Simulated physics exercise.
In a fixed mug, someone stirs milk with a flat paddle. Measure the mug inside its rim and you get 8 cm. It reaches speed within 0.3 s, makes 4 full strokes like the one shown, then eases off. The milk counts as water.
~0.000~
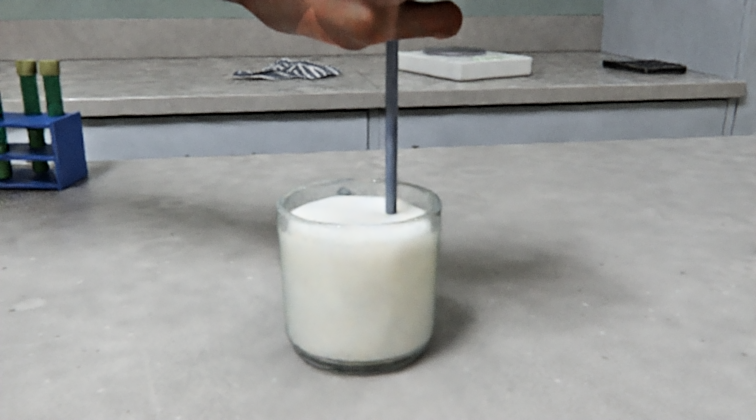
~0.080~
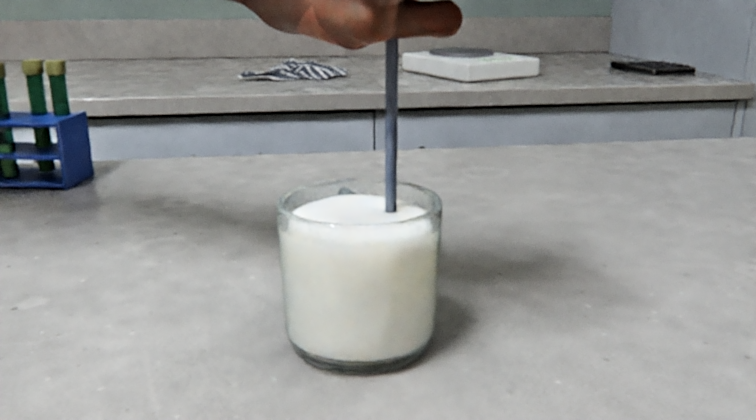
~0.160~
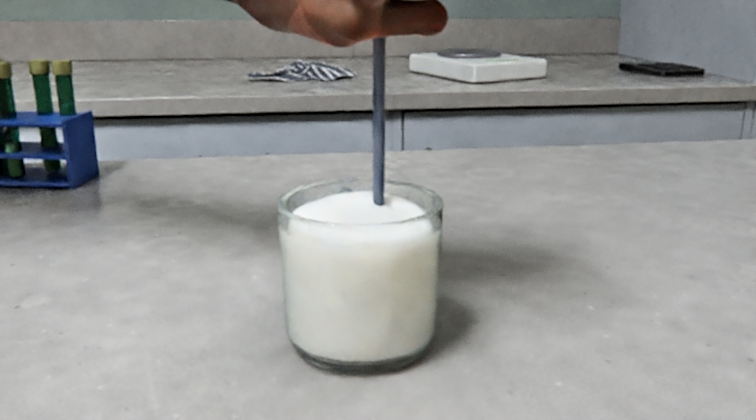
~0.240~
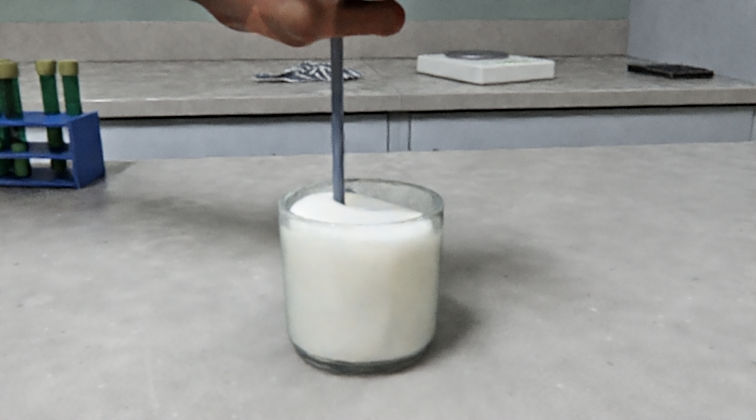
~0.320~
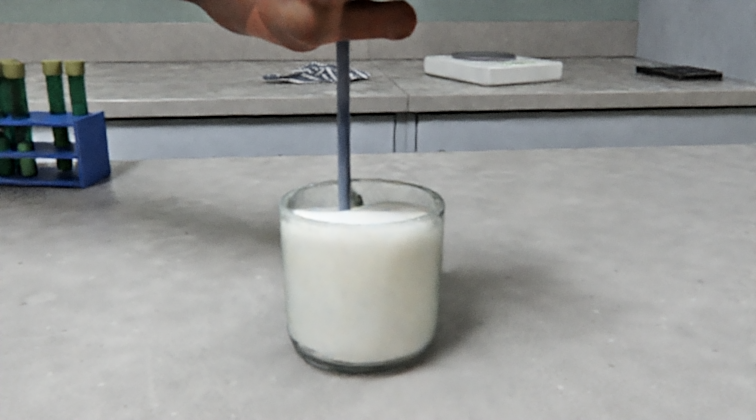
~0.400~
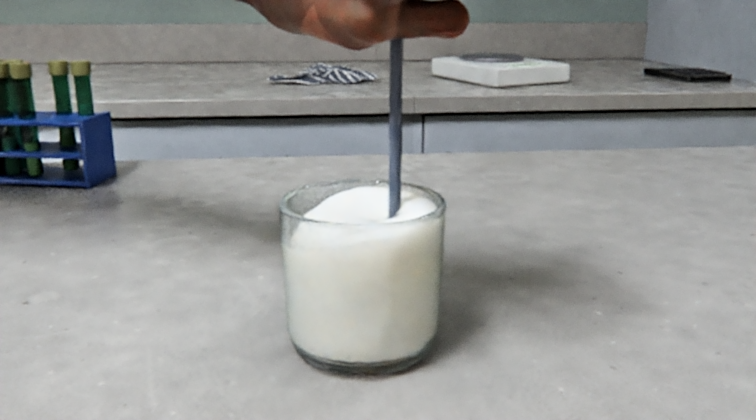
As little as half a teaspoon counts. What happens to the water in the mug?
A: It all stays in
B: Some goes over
B, some goes over.
After 0.65 s 1 ml is over the rim.
After 0.89 s 2 ml is over the rim.
After 1.14 s 7 ml is over the rim.
After 1.39 s 8 ml is over the rim.
In the end 8 ml is over the rim.
